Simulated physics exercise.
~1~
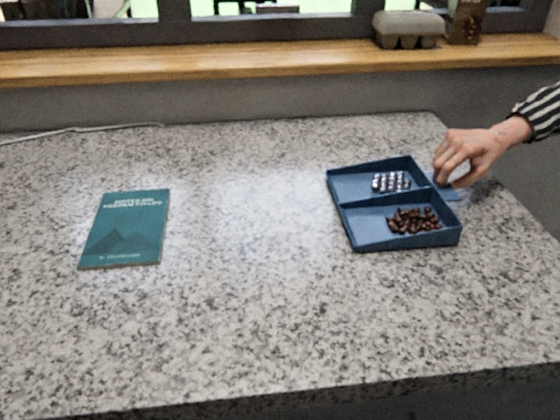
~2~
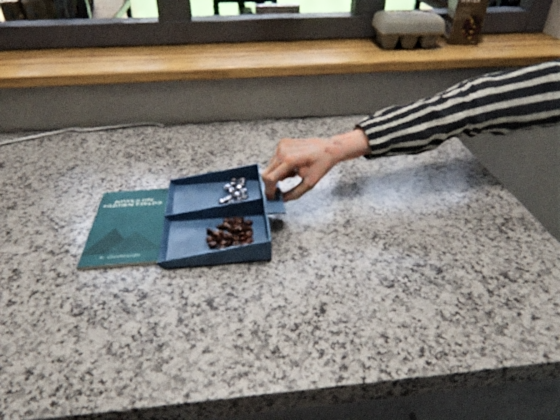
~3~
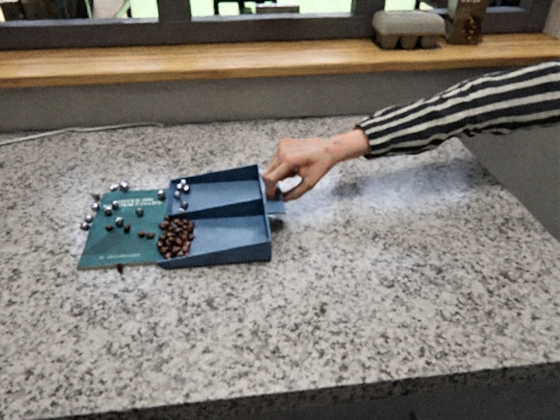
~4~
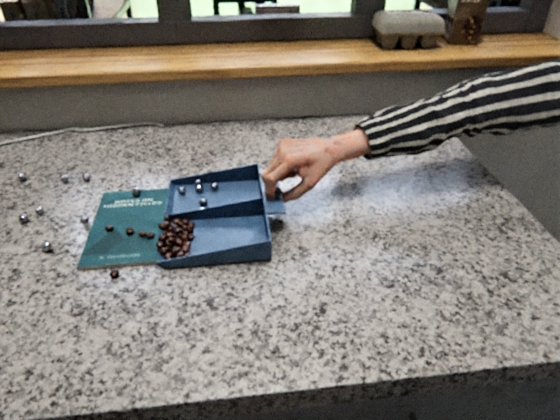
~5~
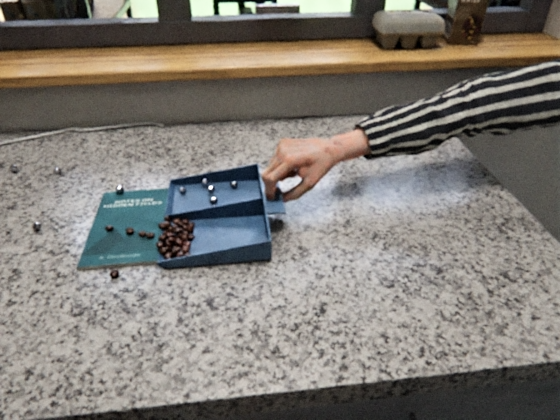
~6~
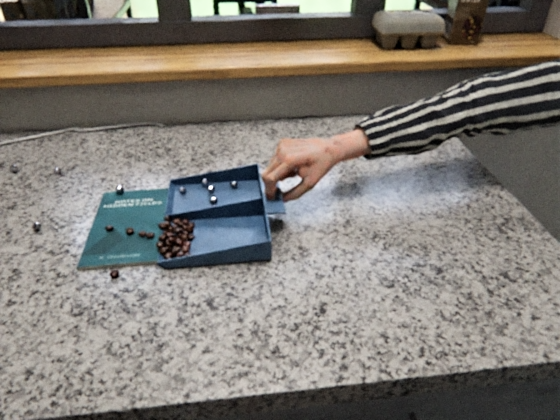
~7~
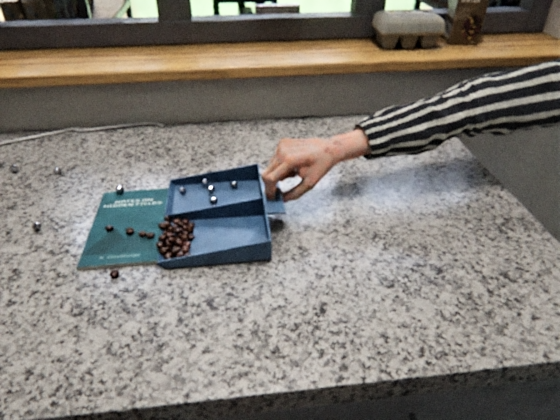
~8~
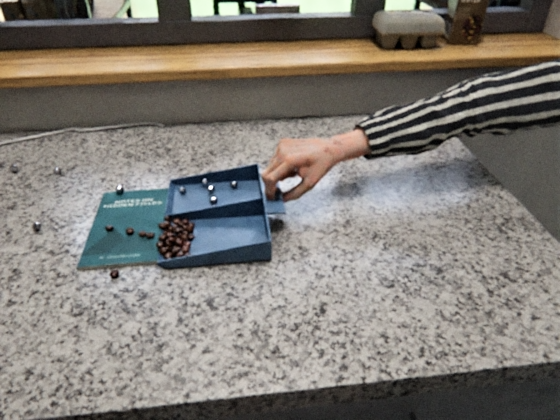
A hand in a black-and-white striped sleeve pushes a blue two-part tray leftward across a speckled grey counter, seen from slightly above, with a wooden ledge and window behind. Shiny silvery balls sit in the far section and dark brown bead-like pieces in the near one, while a thin green book lies flat to the left. The tray stops against the book, and both batches slide toward its front rim. Most silvery balls scatter over the book and counter, while a few brown pieces spill out. Finally everything rests, with several silvery balls and most brown pieces still inside.
